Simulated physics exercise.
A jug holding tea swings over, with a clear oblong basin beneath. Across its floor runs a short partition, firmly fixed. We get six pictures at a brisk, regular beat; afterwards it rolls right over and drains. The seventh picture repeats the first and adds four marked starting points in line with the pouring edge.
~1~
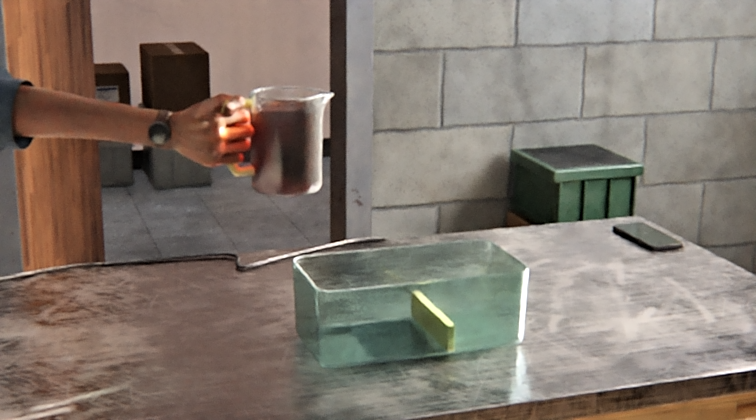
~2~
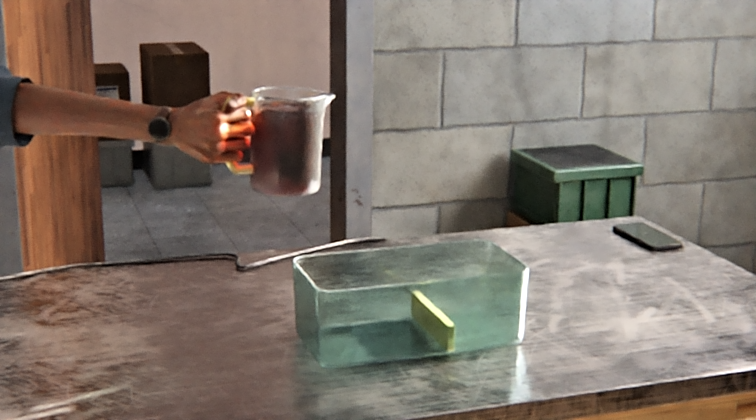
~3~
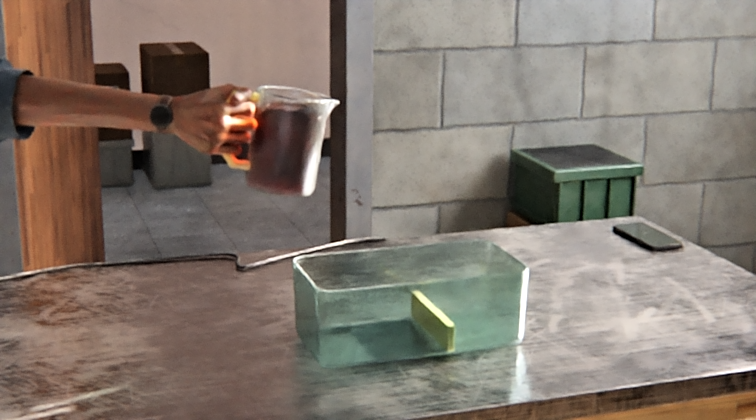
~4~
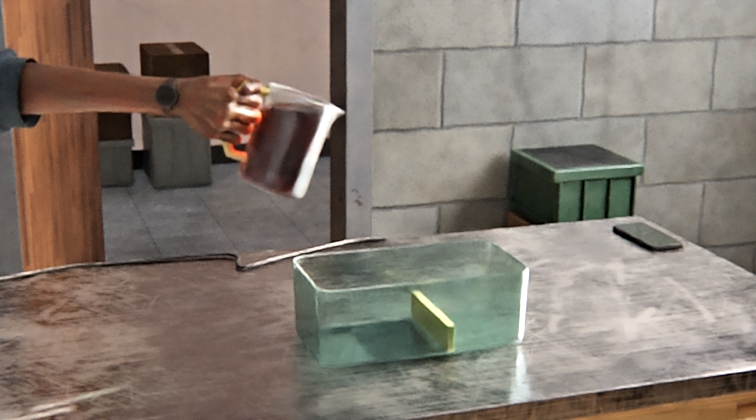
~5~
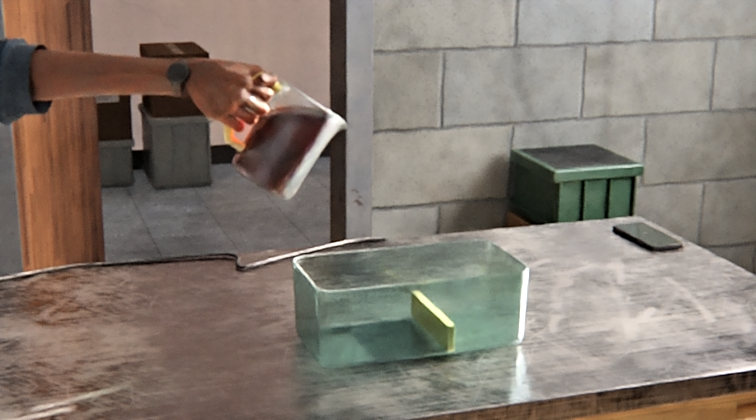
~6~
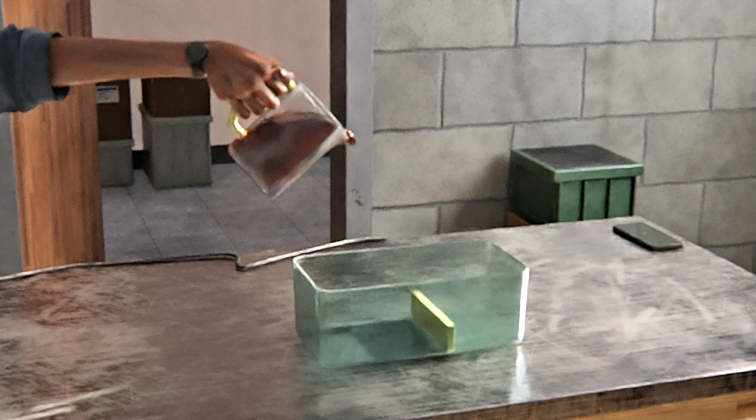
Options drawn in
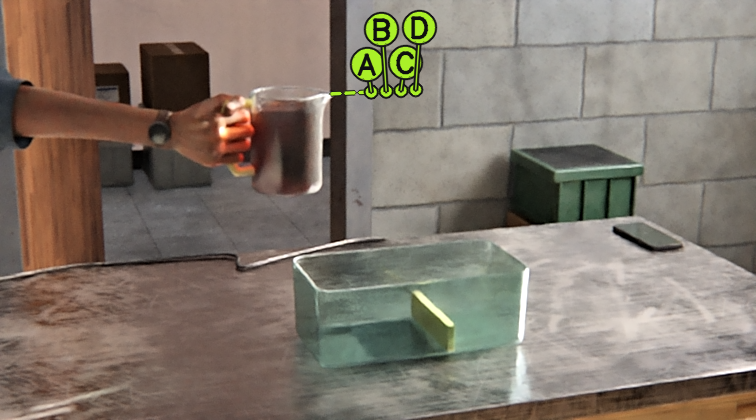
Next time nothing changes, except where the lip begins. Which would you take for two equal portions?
Best: A.
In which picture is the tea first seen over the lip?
Picture 6.
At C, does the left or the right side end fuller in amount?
The right side.
In lime, A at (371, 91); B at (386, 91); C at (400, 90); D at (415, 89).
Choosing A, about 56 % ends left of the wall and 39 % right of it; 4 % is lost outside.
Choosing B, about 21 % ends left of the wall and 74 % right of it; 5 % is lost outside.
Choosing C, about 10 % ends left of the wall and 84 % right of it; 7 % is lost outside.
Choosing D, about 22 % ends left of the wall and 70 % right of it; 9 % is lost outside.
